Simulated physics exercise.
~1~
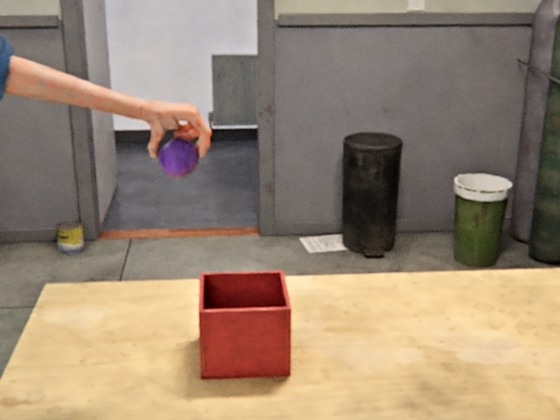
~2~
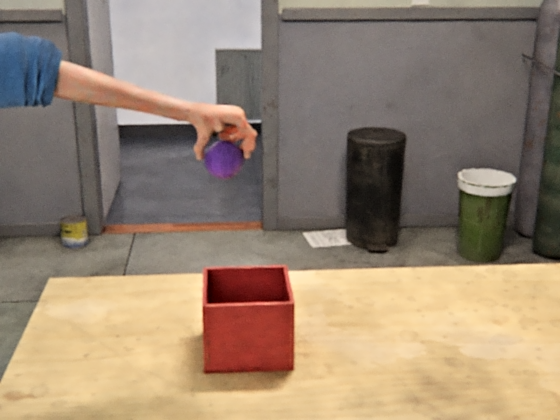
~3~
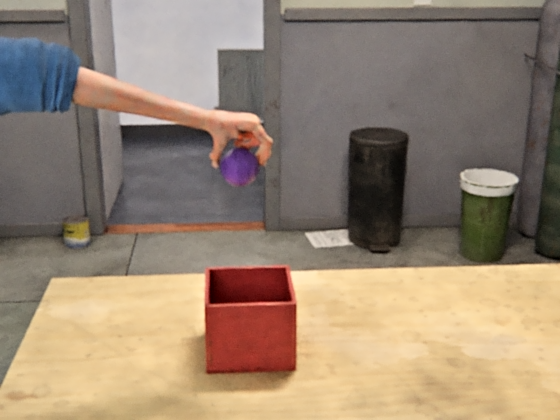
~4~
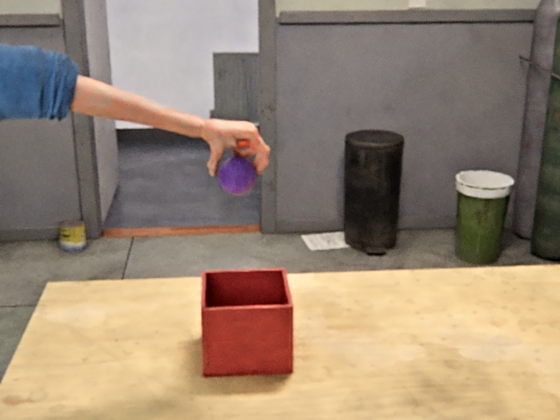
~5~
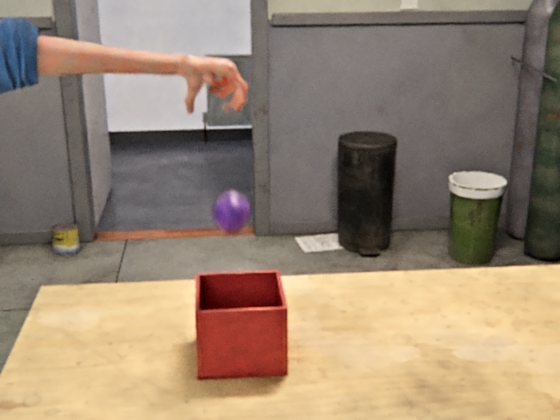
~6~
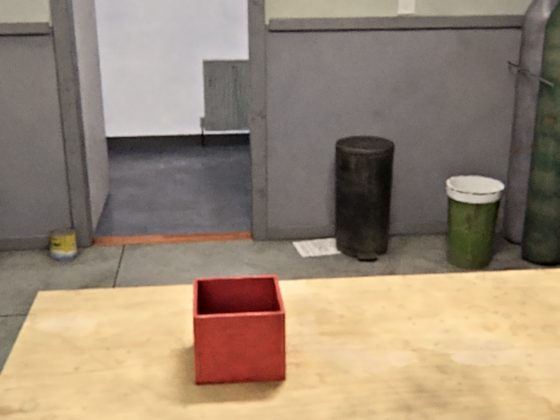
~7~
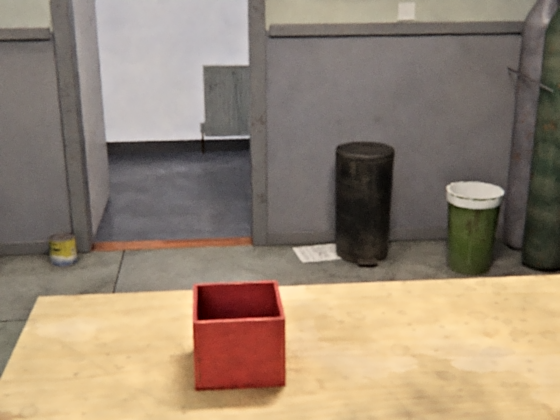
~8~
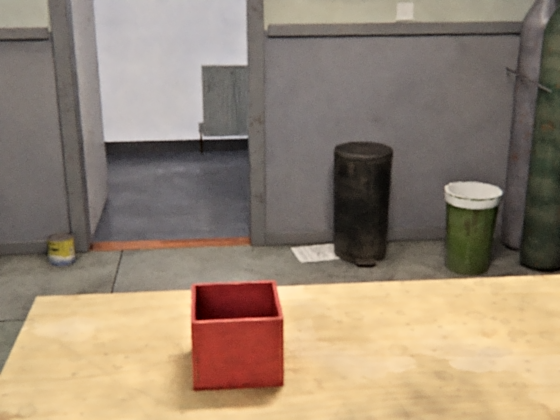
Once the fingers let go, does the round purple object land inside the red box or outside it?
It lands inside the red box. It drops from the hand toward the opening and is then out of sight, with nothing lying on the table around the box.
A hand carries a round purple object right and drops it into a red box.
